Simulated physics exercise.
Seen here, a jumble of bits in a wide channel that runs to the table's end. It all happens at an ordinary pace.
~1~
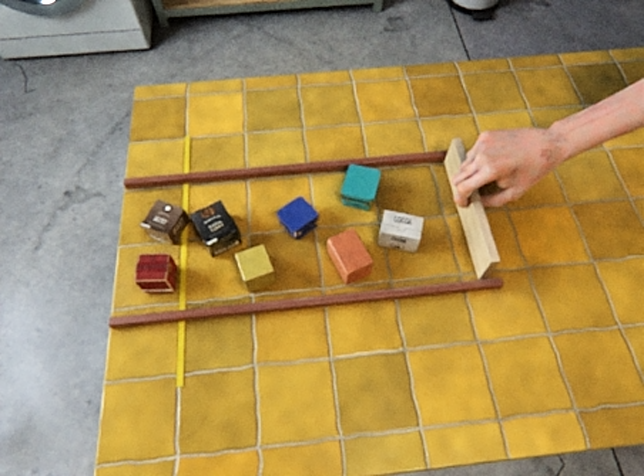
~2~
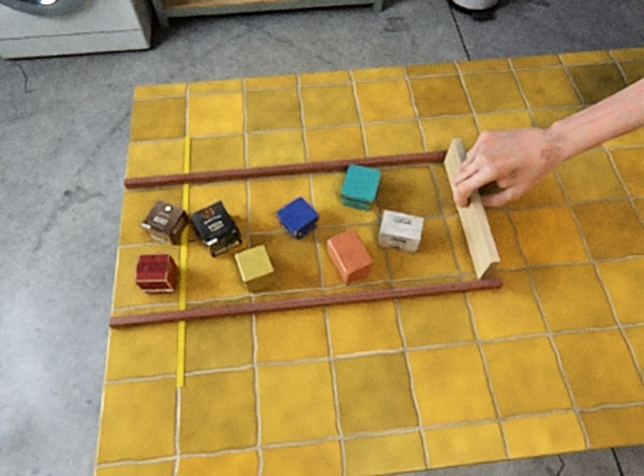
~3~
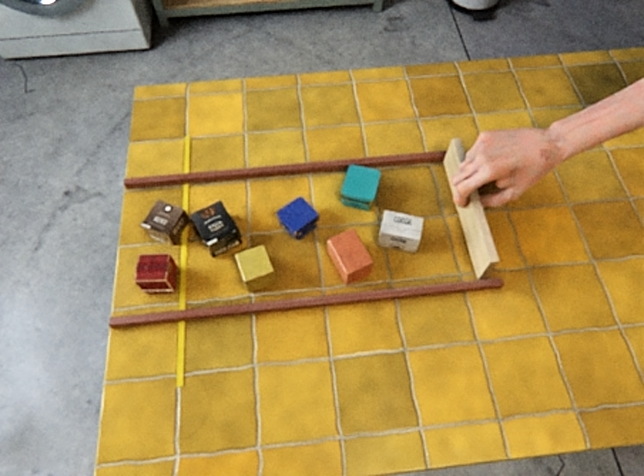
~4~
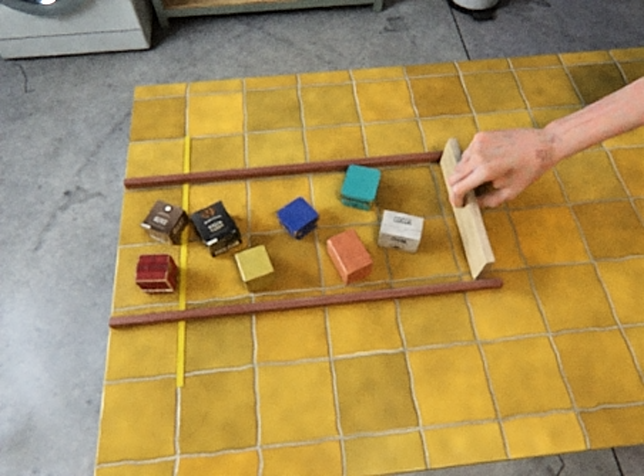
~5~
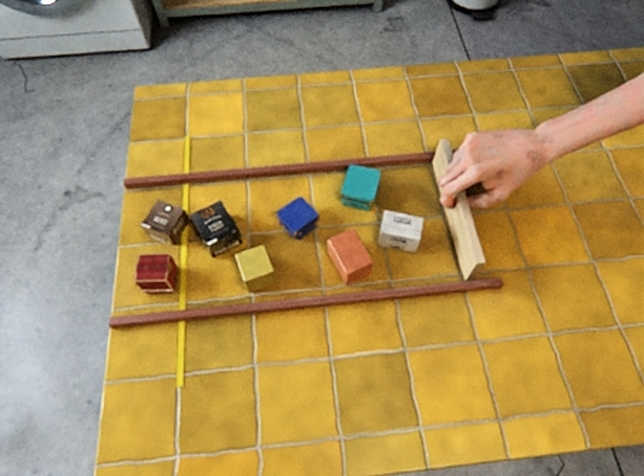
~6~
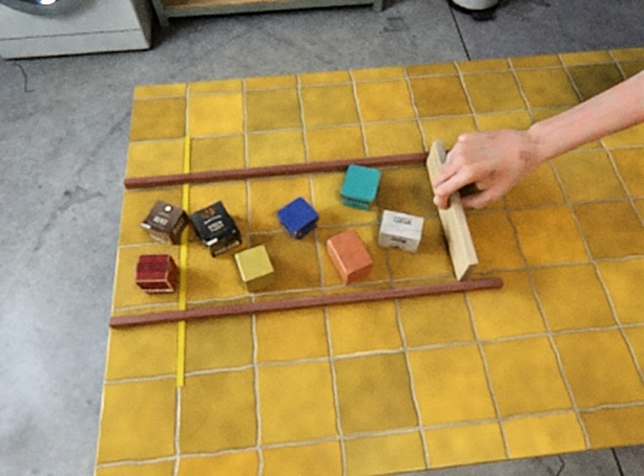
On a yellow tiled tabletop, colored boxes and blocks sit scattered between two reddish-brown rails, with a strip of yellow tape crossing near the left end. A hand at the right holds a wooden board upright across the channel, at first nearly still, then slides it slightly left, while the blocks stay put.
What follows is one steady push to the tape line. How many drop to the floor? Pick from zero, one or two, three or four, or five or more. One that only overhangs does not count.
In the end the number that fall off is one or two.
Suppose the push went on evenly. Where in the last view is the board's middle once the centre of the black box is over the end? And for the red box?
Its middle is around (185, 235) and around (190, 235).
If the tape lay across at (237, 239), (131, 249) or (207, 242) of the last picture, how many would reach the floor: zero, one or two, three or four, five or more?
In that order: Not one; five or over; no fall at all.
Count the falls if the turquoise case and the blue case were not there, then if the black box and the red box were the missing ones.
The counts: 2 and 1.
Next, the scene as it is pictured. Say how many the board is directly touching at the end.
The number is 3.
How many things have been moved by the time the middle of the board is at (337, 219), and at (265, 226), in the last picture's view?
First 4, then 6.
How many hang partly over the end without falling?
2 of them.
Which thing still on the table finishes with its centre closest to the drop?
The black box ends nearest.
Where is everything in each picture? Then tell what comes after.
The first picture shows red box (157, 274); brown box (166, 222); black box (217, 229); board (469, 206); tape (184, 244).
The second picture shows brown box (166, 223); orange block (350, 257).
The third picture shows black box (217, 229); yellow block (256, 269).
The fourth picture shows red box (157, 274); turquoise case (361, 188).
The fifth picture shows brown box (166, 223); blue case (298, 219).
The sixth picture shows red box (157, 274); brown box (166, 223); black box (217, 229); board (450, 208); tape (184, 244).
Early on, none off yet; red box at rest near (157, 274); brown box at rest near (166, 223); black box at rest near (217, 229).
Finally, the number that fall off is one or two; lost, brown box and red box.
